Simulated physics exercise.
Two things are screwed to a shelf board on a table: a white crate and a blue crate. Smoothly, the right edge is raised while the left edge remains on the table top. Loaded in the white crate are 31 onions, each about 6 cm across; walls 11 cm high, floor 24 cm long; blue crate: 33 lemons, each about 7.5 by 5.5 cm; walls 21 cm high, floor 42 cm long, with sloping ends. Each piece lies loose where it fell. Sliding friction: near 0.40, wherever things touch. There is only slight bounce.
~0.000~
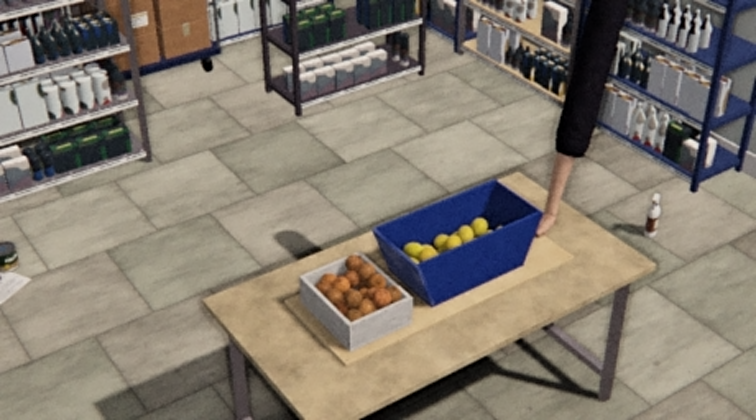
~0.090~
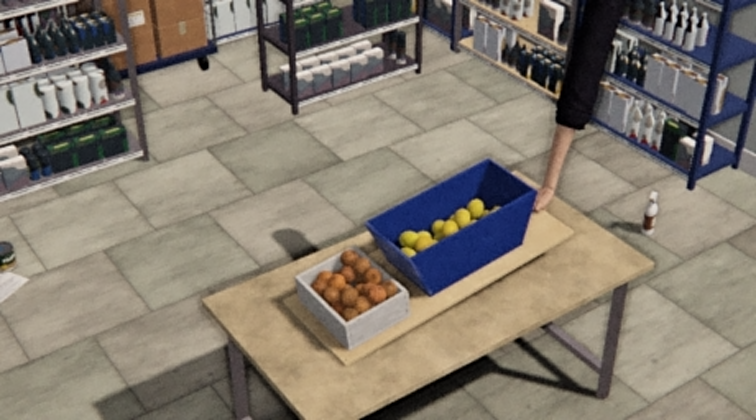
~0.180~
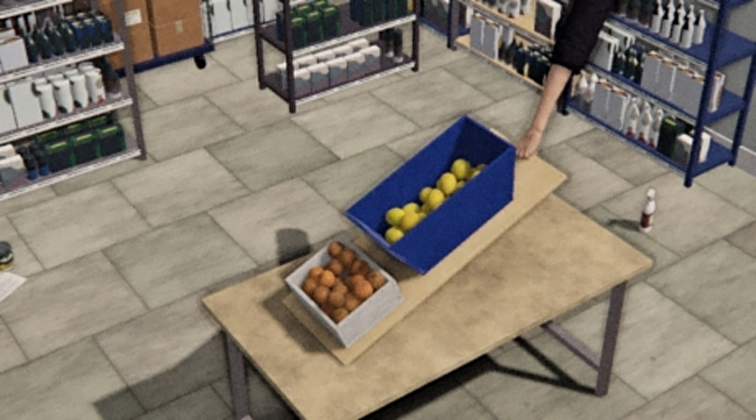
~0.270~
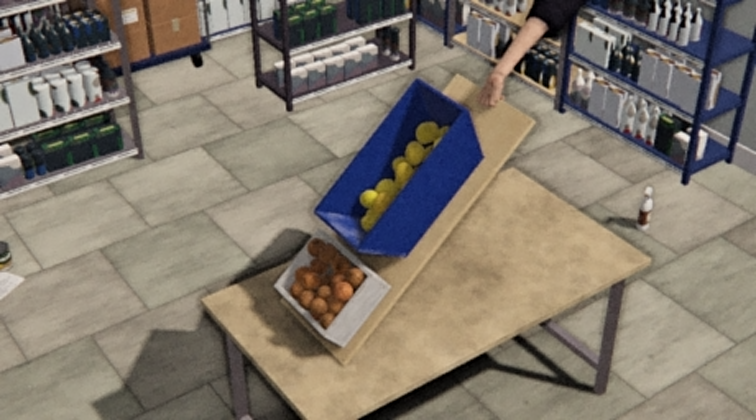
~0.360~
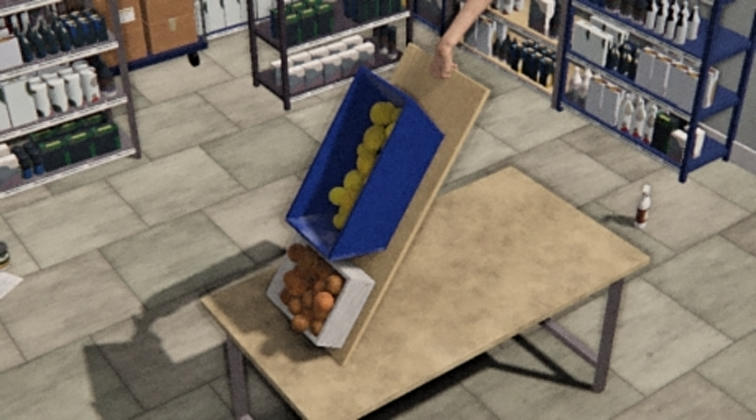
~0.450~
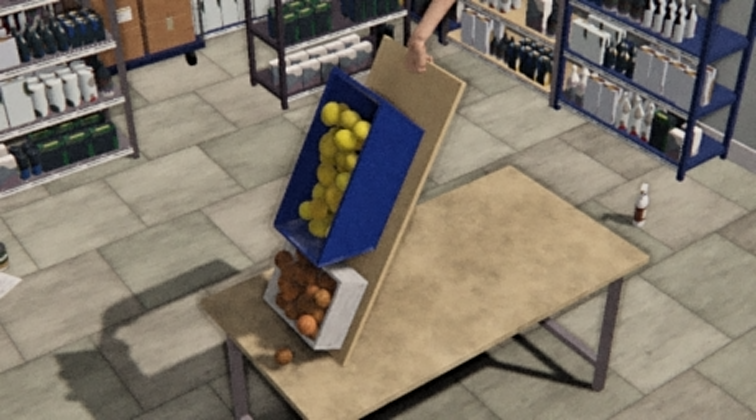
A hand tilting a board steeply upward from its right end, lemons shifting in the blue crate, one onion leaving the white crate.
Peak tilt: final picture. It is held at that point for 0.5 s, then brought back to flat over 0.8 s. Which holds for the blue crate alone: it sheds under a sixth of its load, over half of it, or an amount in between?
It sheds over half of its load.
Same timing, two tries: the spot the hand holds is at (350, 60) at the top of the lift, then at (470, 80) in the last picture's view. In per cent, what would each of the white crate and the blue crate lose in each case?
The white crate would lose 60 per cent in the first try and 10 per cent in the second, the blue crate 100 and then 30 per cent.
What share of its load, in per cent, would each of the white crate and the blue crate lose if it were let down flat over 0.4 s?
White crate 30, blue crate 90 per cent.
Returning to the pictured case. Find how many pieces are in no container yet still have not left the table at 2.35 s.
Near 2, give or take.
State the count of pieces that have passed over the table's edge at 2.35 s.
Roughly 35 in all.
After 0.75 s, tilt 63°; 7 of 31 out of the white crate and 28 of 33 out of the blue crate.
After 1.13 s, tilt 55°; 8 of 31 out of the white crate and 30 of 33 out of the blue crate.
After 1.67 s, tilt 2°; 9 of 31 out of the white crate and 30 of 33 out of the blue crate.
Final count (at 2.35 s), 9 of 31 out of the white crate and 30 of 33 out of the blue crate. Asked share, 30 of 33, 91 per cent.
